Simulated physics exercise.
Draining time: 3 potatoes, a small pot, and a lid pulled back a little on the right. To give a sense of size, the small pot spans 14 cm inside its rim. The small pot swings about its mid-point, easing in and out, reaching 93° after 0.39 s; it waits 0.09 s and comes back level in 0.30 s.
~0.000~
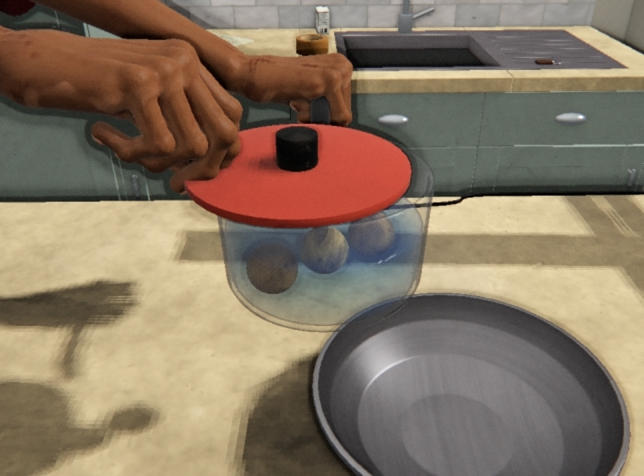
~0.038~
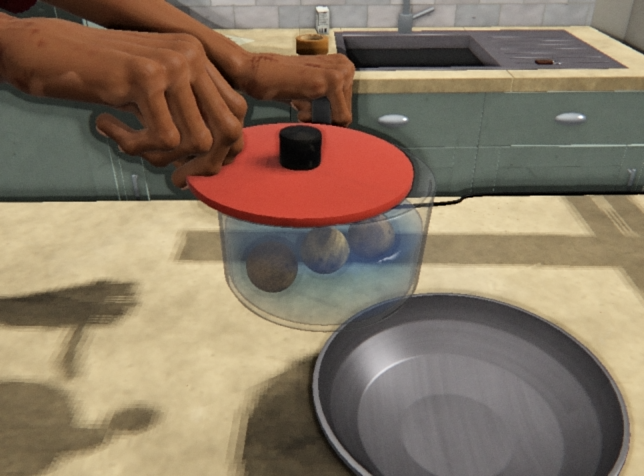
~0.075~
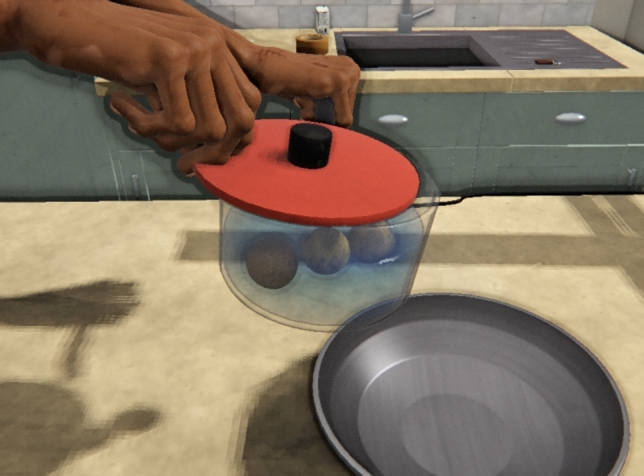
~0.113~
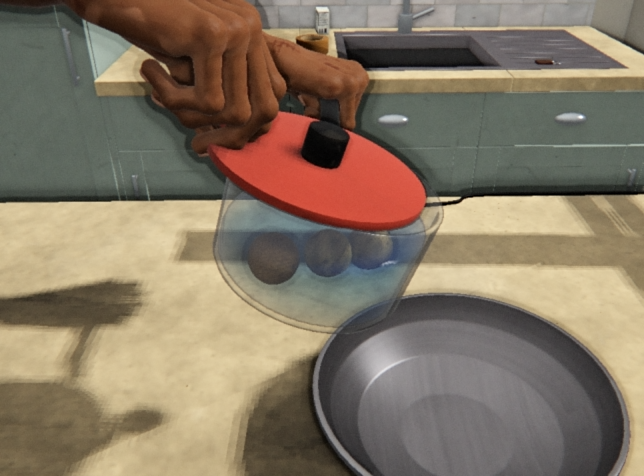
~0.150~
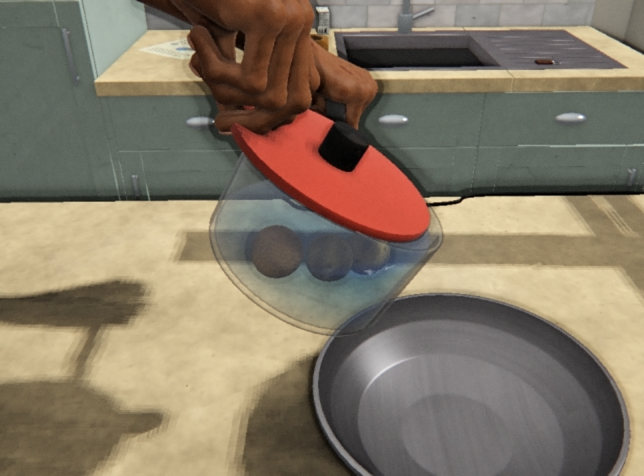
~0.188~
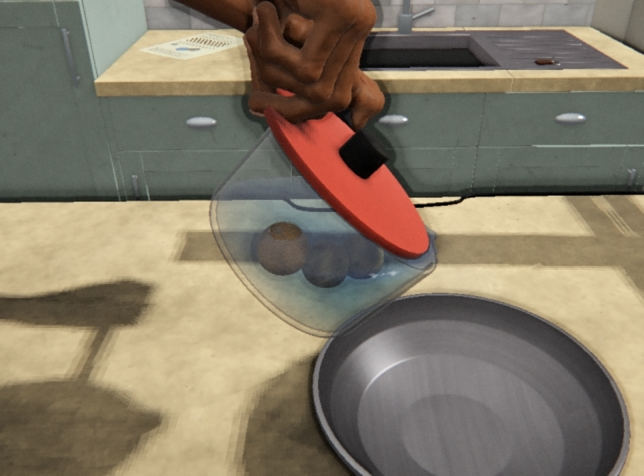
Two hands tilt a clear pot of water and three round objects steeply rightward beneath its red lid.
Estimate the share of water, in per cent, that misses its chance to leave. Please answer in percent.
Some 43 per cent stays behind.
After 0.34 s the tilt is 89° and 76 per cent of the water is still in the small pot.
After 0.45 s the tilt is 93° and 59 per cent of the water is still in the small pot.
After 0.56 s the tilt is 76° and 46 per cent of the water is still in the small pot.
After 0.69 s the tilt is 19° and 43 per cent of the water is still in the small pot.
In the end 43 per cent of the water is still in the small pot.
